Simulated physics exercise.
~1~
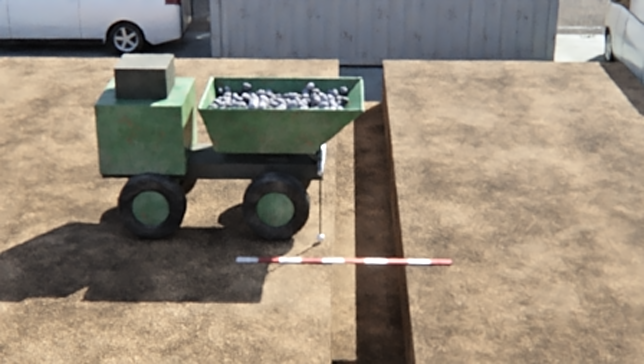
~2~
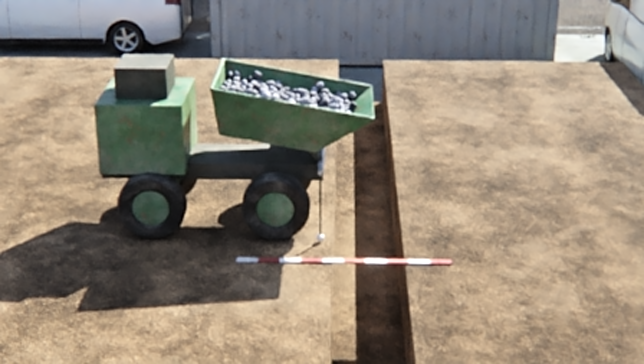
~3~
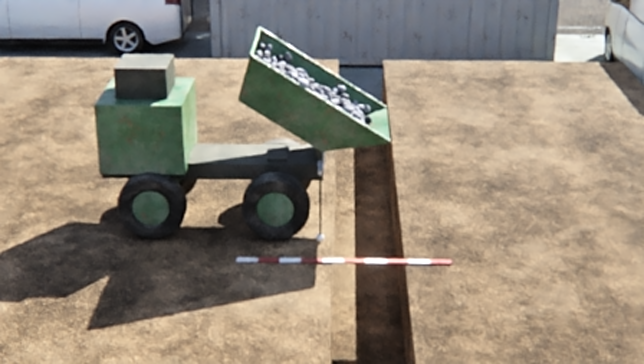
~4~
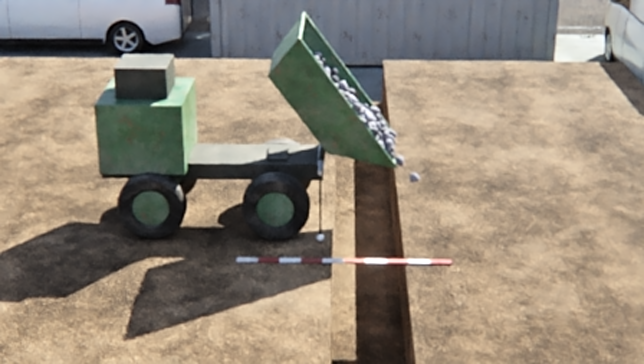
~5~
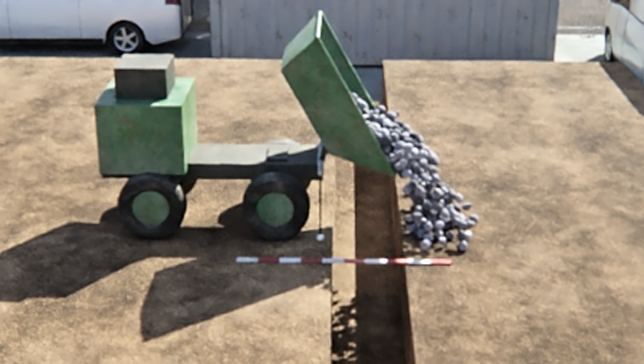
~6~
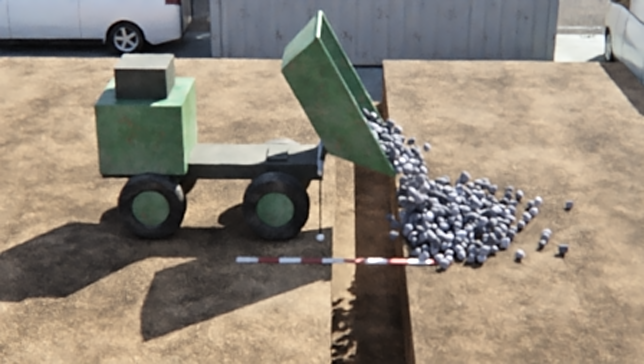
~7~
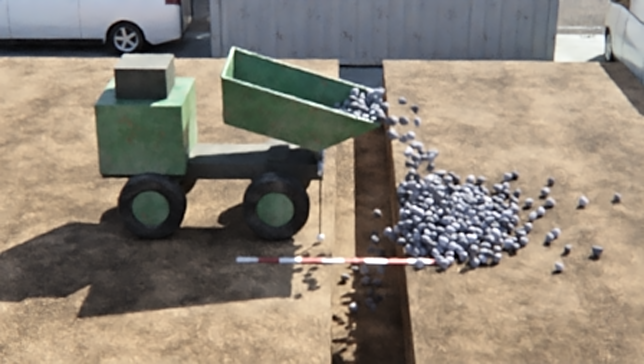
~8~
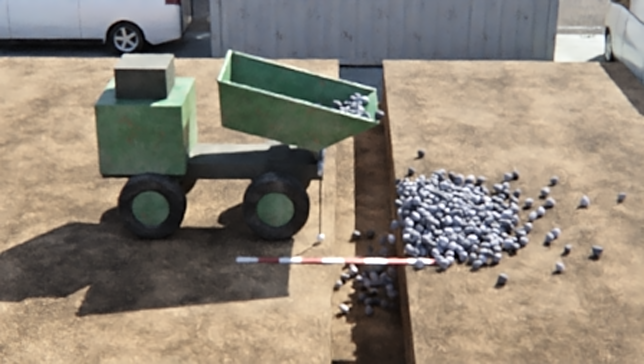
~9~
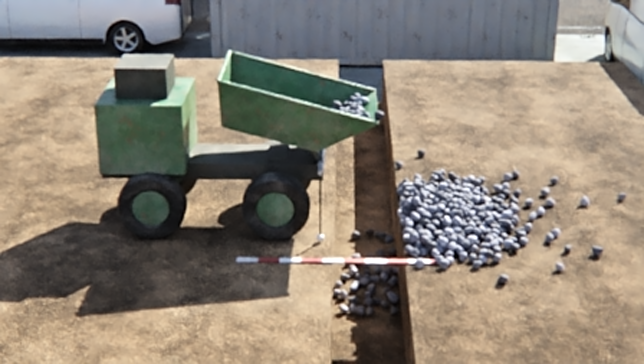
The green open body of a small dumper, heaped with grey stones, begins to tip to the right beside a straight trench. It swings up steeply, and the stones slide toward its lower lip until the first one drops off. Then the load pours out, mostly clearing the trench and spreading into a pile on the brown ground beyond. The body swings partway back down while more stones spill, some falling into the trench. It stops at a slight tilt, with a few stones left near its lip, a small cluster in the trench and a broad heap on the far side.
